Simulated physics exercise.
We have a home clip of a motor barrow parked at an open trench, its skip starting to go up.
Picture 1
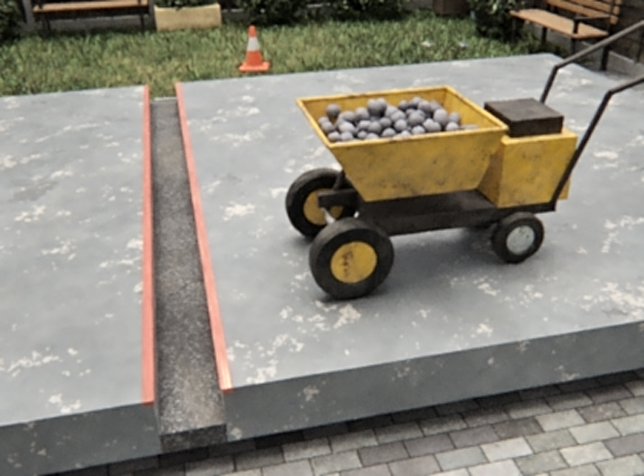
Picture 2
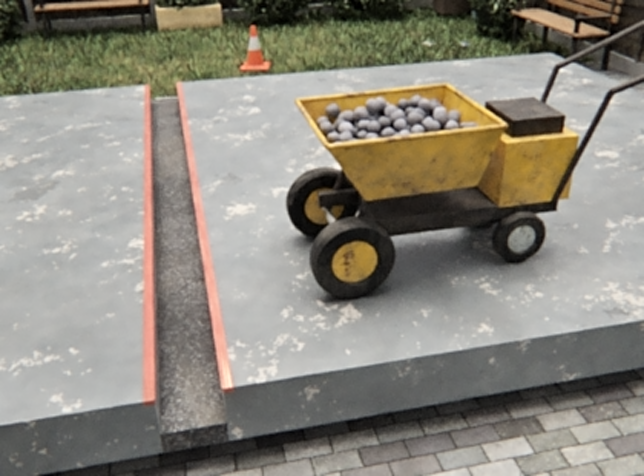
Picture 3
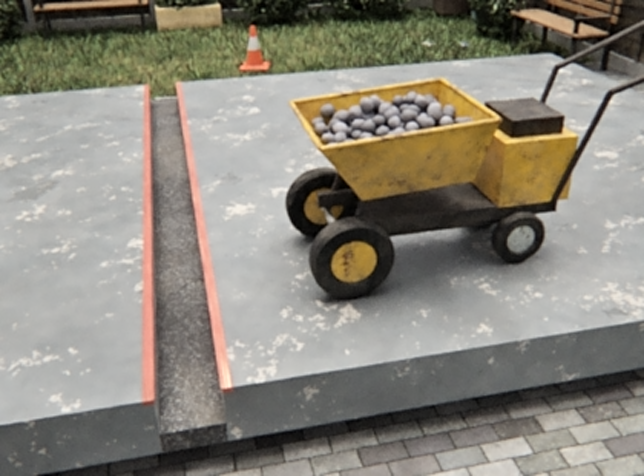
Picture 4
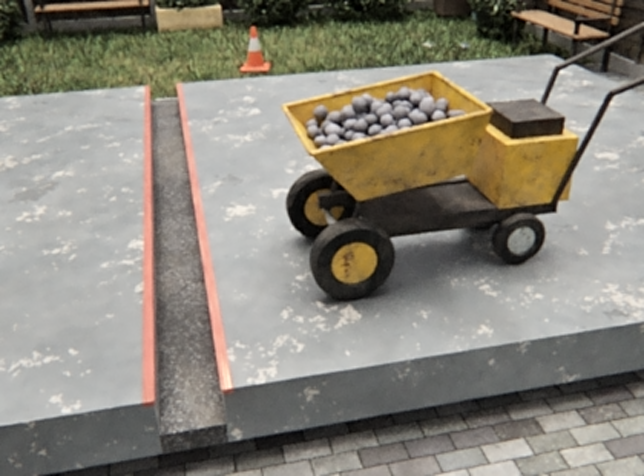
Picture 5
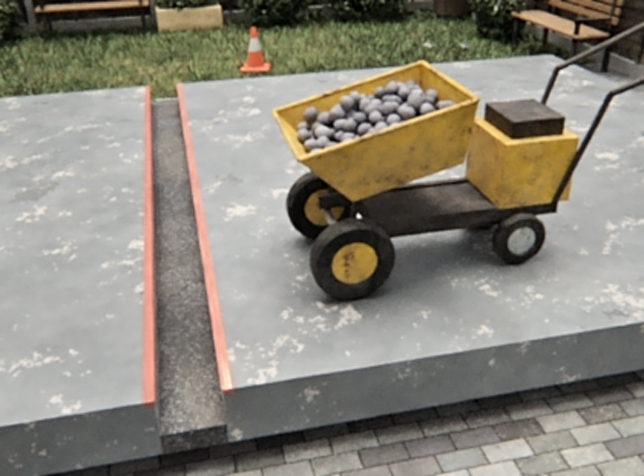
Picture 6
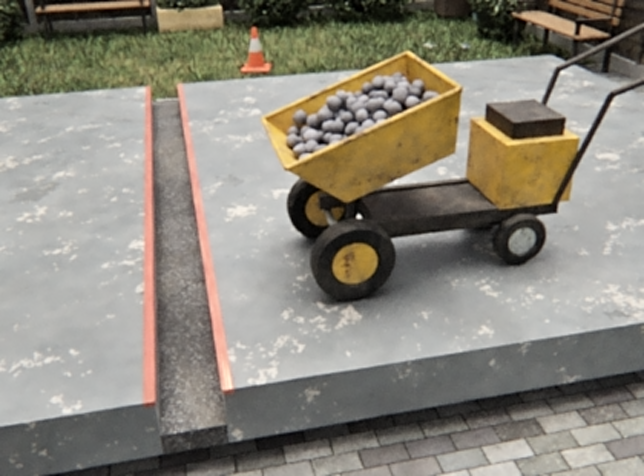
A yellow motor barrow loaded with round grey cobbles stood still on a grey slab, to the right of a narrow trench, and then its skip gradually tilted up toward the left, cobbles still inside.
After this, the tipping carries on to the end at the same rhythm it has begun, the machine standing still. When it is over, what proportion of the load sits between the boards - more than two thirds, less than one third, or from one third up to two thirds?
Looks to me like the trench gets above two thirds of the load.
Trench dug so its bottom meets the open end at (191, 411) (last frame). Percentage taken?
It would be close to 60 percent.
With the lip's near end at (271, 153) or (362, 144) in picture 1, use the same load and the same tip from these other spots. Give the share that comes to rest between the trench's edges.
Roughly 40 per cent at the first spot and 60 per cent at the second.
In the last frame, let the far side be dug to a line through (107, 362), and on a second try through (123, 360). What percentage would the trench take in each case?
You'd get 90 % in the first case and 90 % in the second.
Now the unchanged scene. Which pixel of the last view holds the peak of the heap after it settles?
In the last picture, the peak is close to (199, 268).
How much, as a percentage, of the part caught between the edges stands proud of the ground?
About 30 in a hundred.
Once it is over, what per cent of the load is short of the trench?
Close to 10 per cent.
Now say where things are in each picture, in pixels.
Lip of the skip near (329, 147), level; top of the load near (398, 119), round cobbles; first edge of the trench near (220, 344); far edge near (148, 355), the trench under half as wide as the skip, and about half as deep as wide, in the first picture.
Lip of the skip near (328, 147), level; top of the load near (401, 121), in the second picture.
Lip of the skip near (321, 149), tipped barely; top of the load near (396, 119), in the third picture.
Lip of the skip near (312, 154), tipped a little; top of the load near (417, 118), in the fourth picture.
Lip of the skip near (300, 160), tipped a little; top of the load near (407, 112), in the fifth picture.
Lip of the skip near (287, 169), tipped clearly; top of the load near (407, 102); first edge of the trench near (221, 345); far edge near (149, 356), in the sixth picture.
Shortly afterwards, skip tipped steeply; the whole lot in the skip.
Next, skip tipped right over; the bulk in the skip; only a few short of the trench; near a quarter in or heaped over the trench; a little falling.
Some moments later, skip tipped right over; a little in the skip; a little short of the trench; near two thirds in or heaped over the trench; a little beyond it.
In the end, skip tipped right over; a little in the skip; a little short of the trench; the bulk in or heaped over the trench; a little beyond it.
